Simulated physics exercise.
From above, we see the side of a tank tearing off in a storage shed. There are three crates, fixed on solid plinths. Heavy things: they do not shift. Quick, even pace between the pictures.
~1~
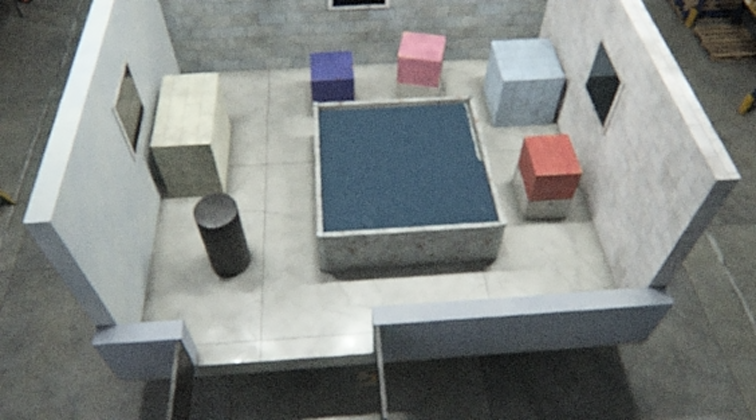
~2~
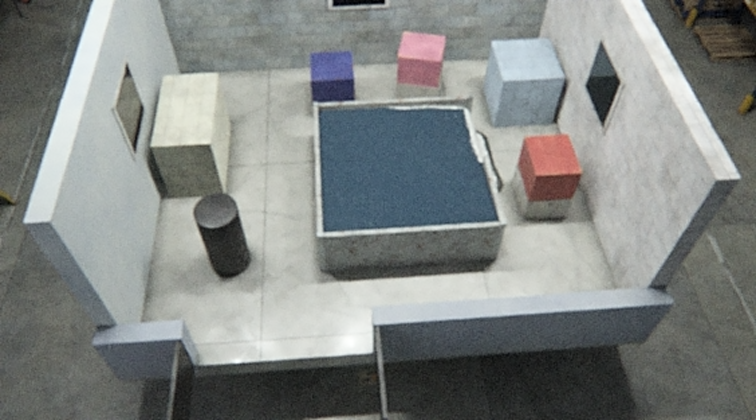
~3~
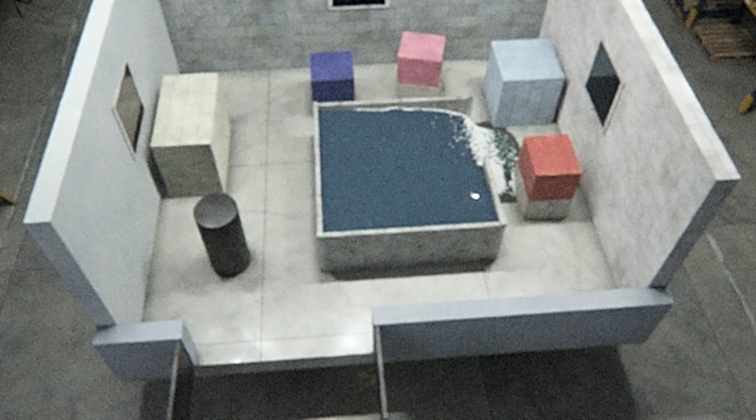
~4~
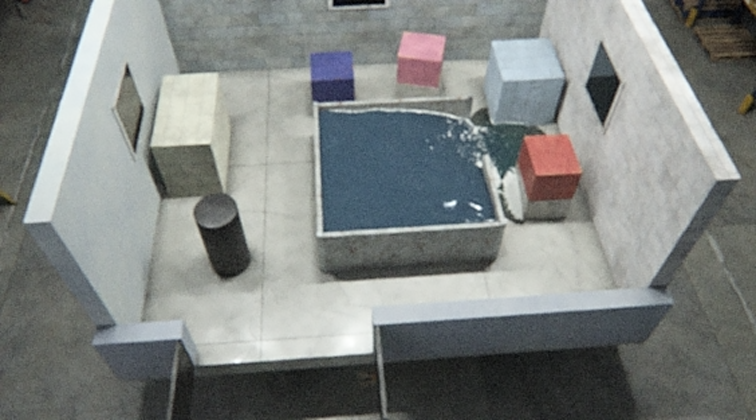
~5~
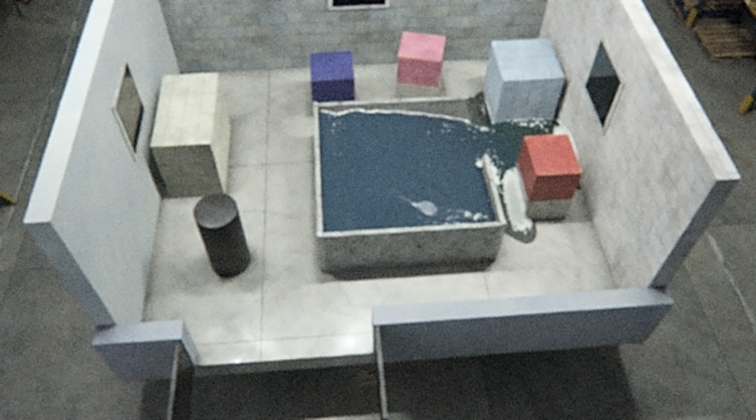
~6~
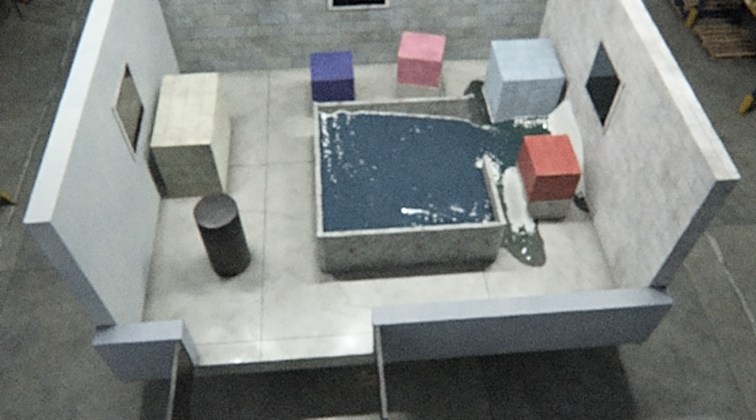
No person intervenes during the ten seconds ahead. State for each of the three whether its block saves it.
Result: Blue crate: High enough; red crate: Too low; pink crate: High enough.
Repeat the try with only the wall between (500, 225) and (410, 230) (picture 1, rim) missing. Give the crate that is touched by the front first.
The red-painted one, by my reading.
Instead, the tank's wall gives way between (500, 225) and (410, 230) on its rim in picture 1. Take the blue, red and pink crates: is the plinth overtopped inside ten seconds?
Here's how it goes: The blue crate is left untouched, the red crate is left untouched, and the pink crate is left untouched.
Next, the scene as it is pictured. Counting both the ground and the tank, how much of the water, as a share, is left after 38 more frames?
Roughly 98 %.
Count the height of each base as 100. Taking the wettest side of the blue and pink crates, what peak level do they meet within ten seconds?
Roughly 60 percent, then 60 percent.
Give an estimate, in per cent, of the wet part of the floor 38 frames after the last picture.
Around 90 percent of it.
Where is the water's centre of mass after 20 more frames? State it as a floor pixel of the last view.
Centre point: Around (448, 191).
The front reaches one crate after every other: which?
The blue crate comes last.
A moment on, water covers 25 % of the floor; the blue crate not reached, the red crate water round its plinth, the pink crate water round its plinth.
Next, water covers 30 % of the floor; the blue crate not reached, the red crate water round its plinth, the pink crate water round its plinth.
Then, water covers 55 % of the floor; the blue crate water round its plinth, the red crate water round its plinth, the pink crate water round its plinth.
Later, water covers 90 % of the floor; the blue crate water round its plinth, the red crate water round its plinth, the pink crate water round its plinth.
In the end, water covers 100 % of the floor; the blue crate stayed above the water, the red crate was topped, the pink crate stayed above the water.
